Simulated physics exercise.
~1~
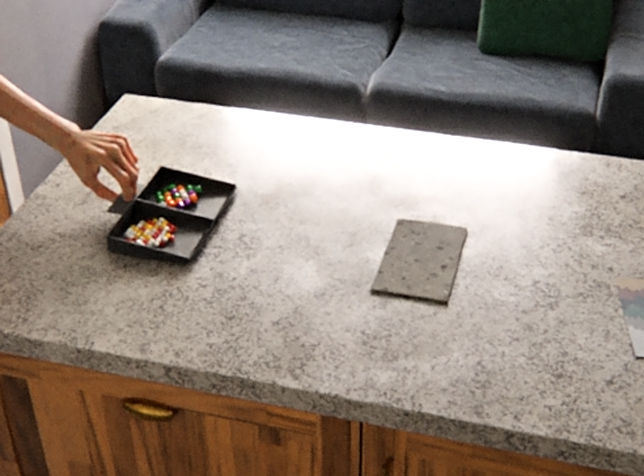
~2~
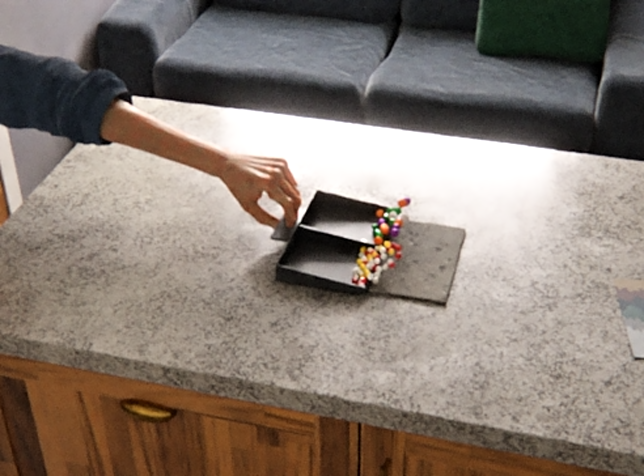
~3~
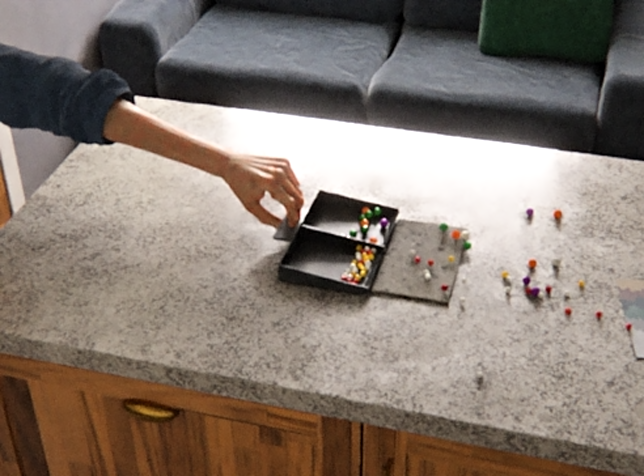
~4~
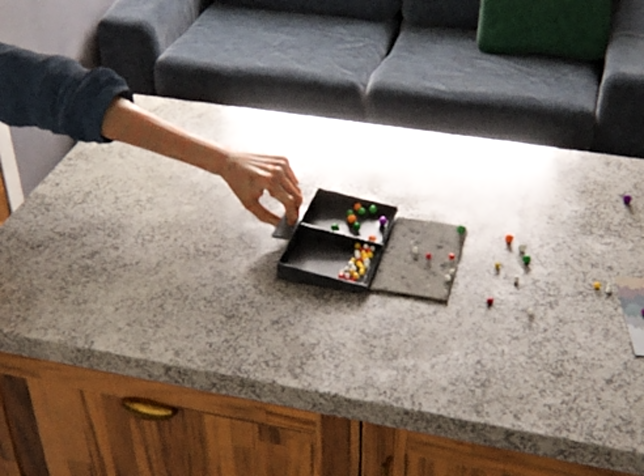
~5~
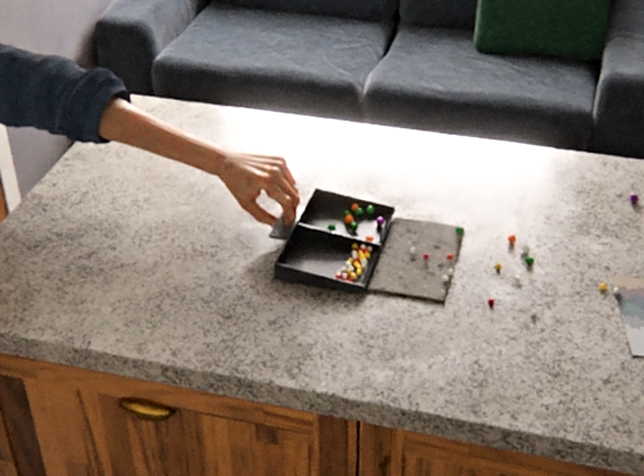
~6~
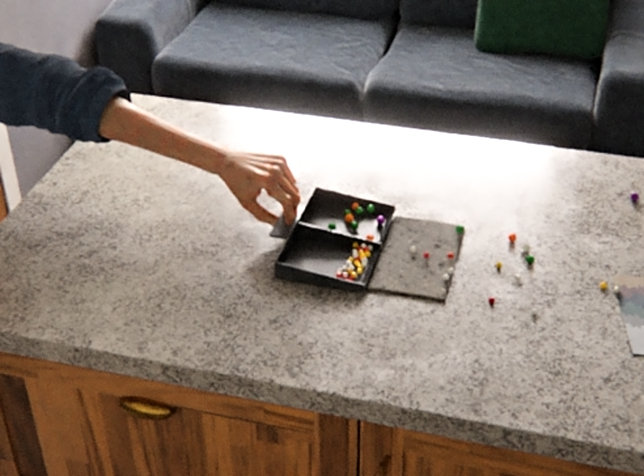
A hand slides a black two-part tray into a gray slab, spilling some colorful beads rightward.
